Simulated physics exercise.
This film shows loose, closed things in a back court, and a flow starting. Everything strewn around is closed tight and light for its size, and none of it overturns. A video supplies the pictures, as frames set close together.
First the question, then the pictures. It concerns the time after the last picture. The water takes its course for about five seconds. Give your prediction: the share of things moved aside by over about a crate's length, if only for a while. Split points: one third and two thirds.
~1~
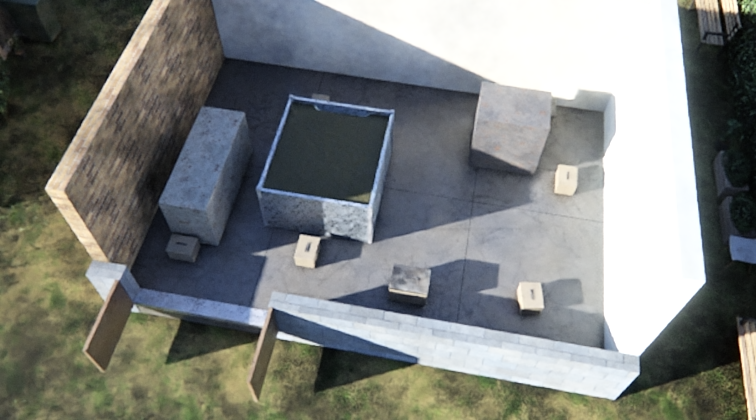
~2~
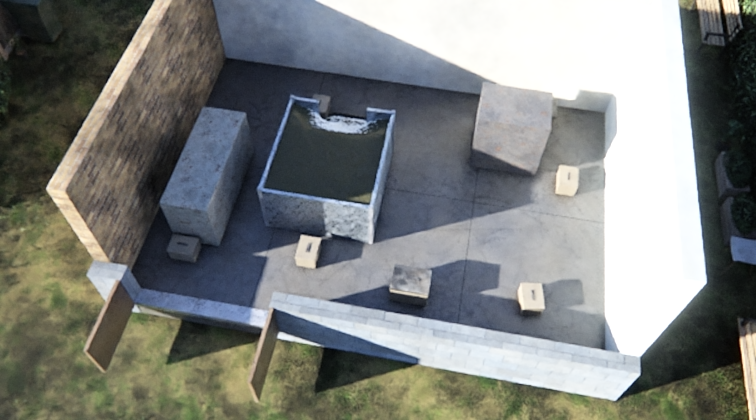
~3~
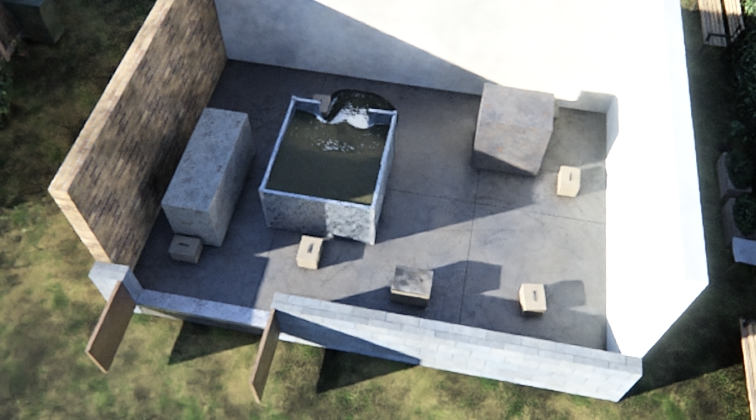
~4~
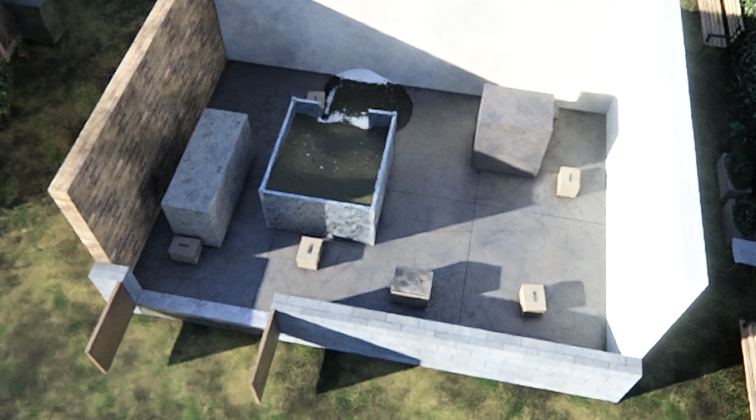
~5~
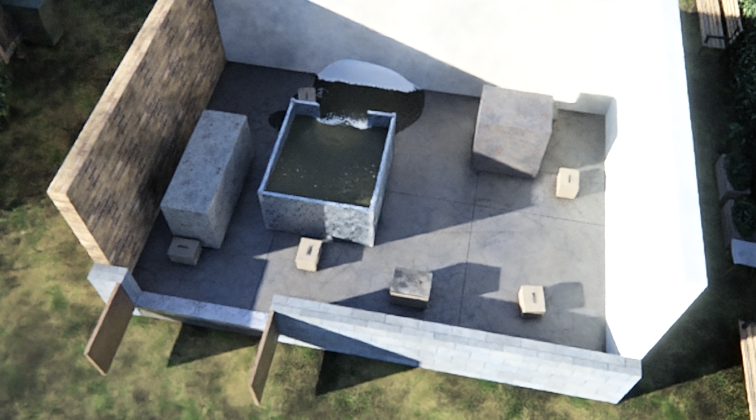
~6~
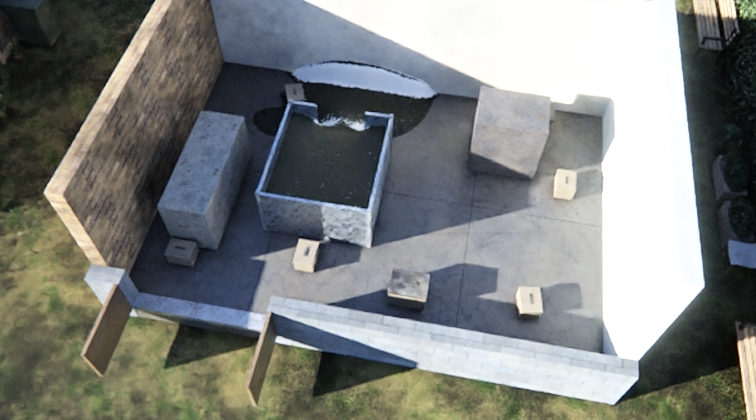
Band: Between the two split points.
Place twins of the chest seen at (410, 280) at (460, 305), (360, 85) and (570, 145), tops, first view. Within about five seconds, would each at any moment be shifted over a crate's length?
Outcome per entry: Stays where it is / knocked aside / knocked aside.
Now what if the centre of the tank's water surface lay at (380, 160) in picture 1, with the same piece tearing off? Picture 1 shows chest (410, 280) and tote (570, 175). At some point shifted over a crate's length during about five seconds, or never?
In the order asked: Lacked the distance and got displaced that much.
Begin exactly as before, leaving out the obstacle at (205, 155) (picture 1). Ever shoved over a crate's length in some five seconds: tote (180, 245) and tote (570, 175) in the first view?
In order: Got displaced, then got displaced.
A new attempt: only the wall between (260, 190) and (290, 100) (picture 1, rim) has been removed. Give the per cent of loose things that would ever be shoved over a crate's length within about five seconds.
Result: Close to 30 %.
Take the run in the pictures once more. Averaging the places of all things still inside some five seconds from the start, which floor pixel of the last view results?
Their average sits at about pixel (392, 236).
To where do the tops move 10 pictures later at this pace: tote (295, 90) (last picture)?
It should end up around (213, 122).
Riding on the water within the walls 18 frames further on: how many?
2 in total.
A moment on, 1 of 7 are well off their spots; 0 afloat.
Next, 2 of 7 are well off their spots; 1 afloat.
Later, 2 of 7 are well off their spots; 2 afloat.
In the end, 2 of 7 are well off their spots, and 3 have been at some point; 1 afloat.
